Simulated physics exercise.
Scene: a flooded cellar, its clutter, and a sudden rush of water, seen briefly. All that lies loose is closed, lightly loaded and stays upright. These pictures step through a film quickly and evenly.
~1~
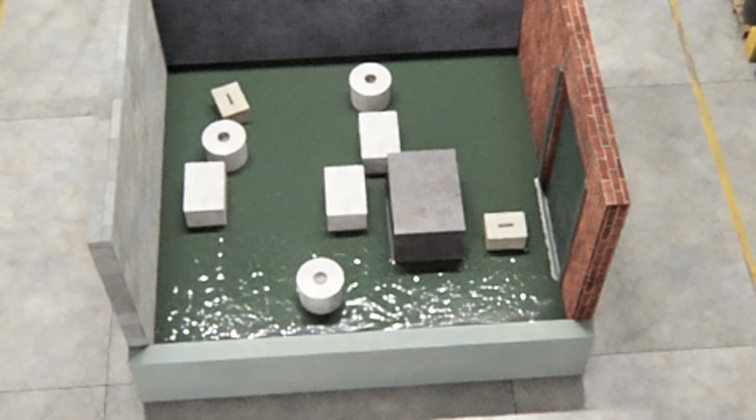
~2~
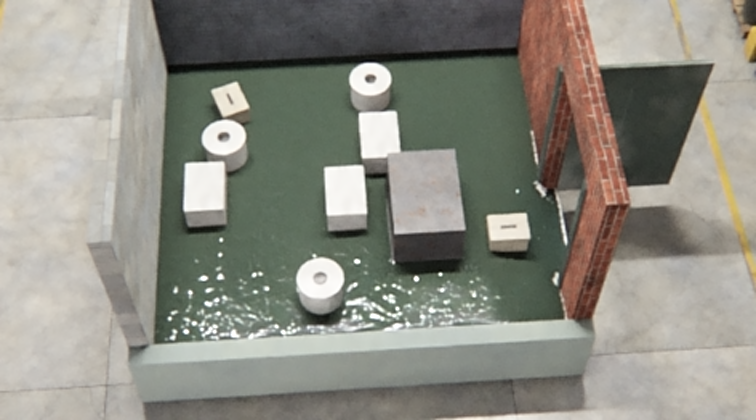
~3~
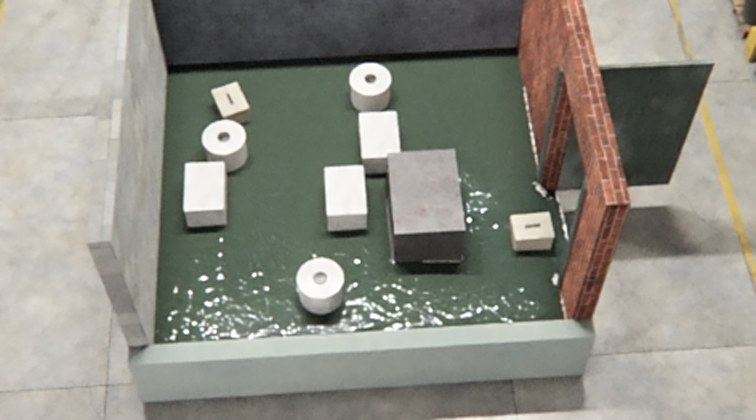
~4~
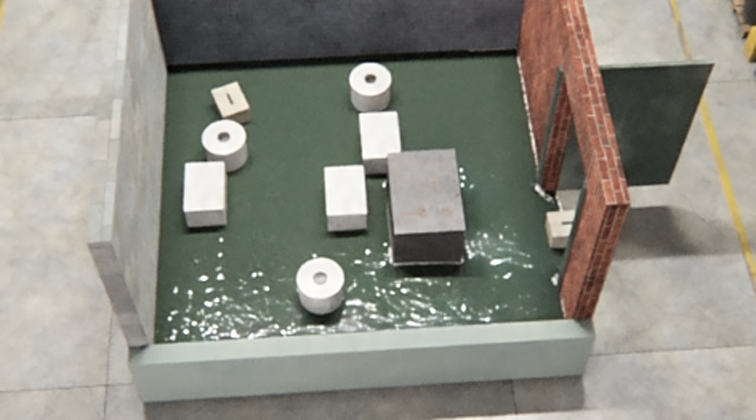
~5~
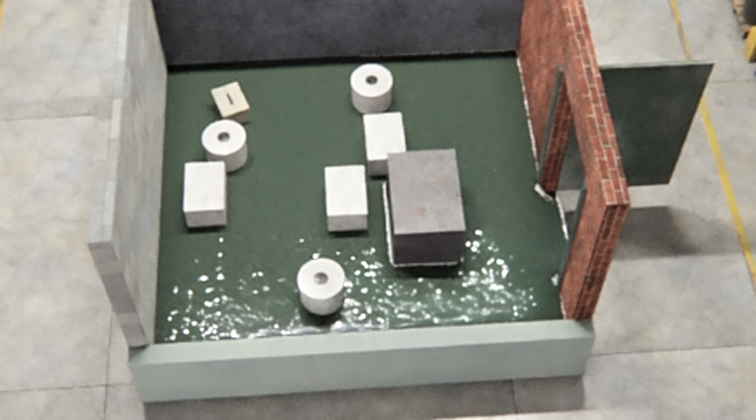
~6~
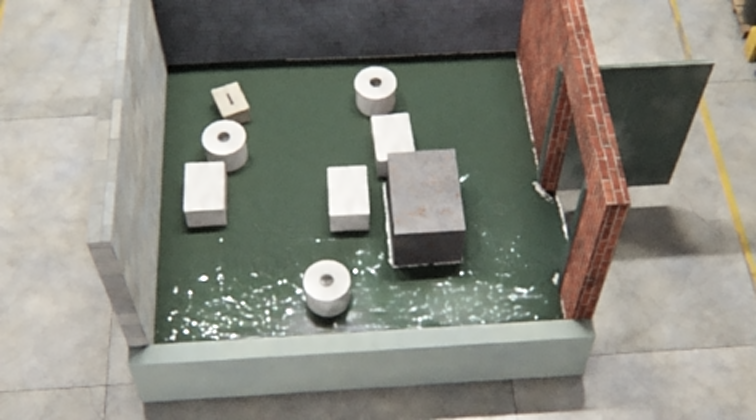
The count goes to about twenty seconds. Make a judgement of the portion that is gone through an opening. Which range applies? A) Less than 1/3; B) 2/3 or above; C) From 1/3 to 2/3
From 1/3 to 2/3 (C).
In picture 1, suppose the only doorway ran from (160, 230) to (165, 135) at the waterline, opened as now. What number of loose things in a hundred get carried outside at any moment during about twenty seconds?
Roughly 90 per cent.
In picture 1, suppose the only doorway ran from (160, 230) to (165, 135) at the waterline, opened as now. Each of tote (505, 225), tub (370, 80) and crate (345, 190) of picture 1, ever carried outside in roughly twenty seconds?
Taken in that order, the answers are not lost, swept away, swept away.
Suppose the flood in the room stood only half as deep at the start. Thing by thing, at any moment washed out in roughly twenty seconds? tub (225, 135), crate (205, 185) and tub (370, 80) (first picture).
First never leaves, then never leaves, then flushed away.
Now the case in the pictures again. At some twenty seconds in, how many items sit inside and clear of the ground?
My count is 3.
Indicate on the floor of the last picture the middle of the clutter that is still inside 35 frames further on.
Near (332, 221).
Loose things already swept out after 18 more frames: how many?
Tally: 3.
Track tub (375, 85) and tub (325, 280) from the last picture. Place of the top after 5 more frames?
Near pixel (419, 88) and pixel (405, 295).
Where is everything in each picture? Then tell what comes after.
In the first frame, a crate at (380, 134), afloat; a tub at (370, 79) floats; 0 of 8 have shifted.
In the second frame, a crate at (380, 134), afloat; a tub at (370, 79), afloat; 0 of 8 have shifted.
In the third frame, a crate at (380, 134), afloat; a tub at (370, 79), afloat; 1 of 8 have shifted.
In the fourth frame, a crate at (380, 135), afloat; a tub at (370, 79), afloat; 1 of 8 have shifted.
In the fifth frame, a crate at (385, 136), afloat, close to its start; a tub at (372, 80), afloat; 2 of 8 have shifted.
In the sixth frame, a crate at (393, 137) floats, close to its start; a tub at (376, 83), afloat, close to its start; 4 of 8 have shifted.
A moment on, 1 of 8 are out; 7 afloat.
Next, 3 of 8 are out; 5 afloat.
Later, 4 of 8 are out; 4 afloat.
In the end, 5 of 8 are out; 3 afloat.
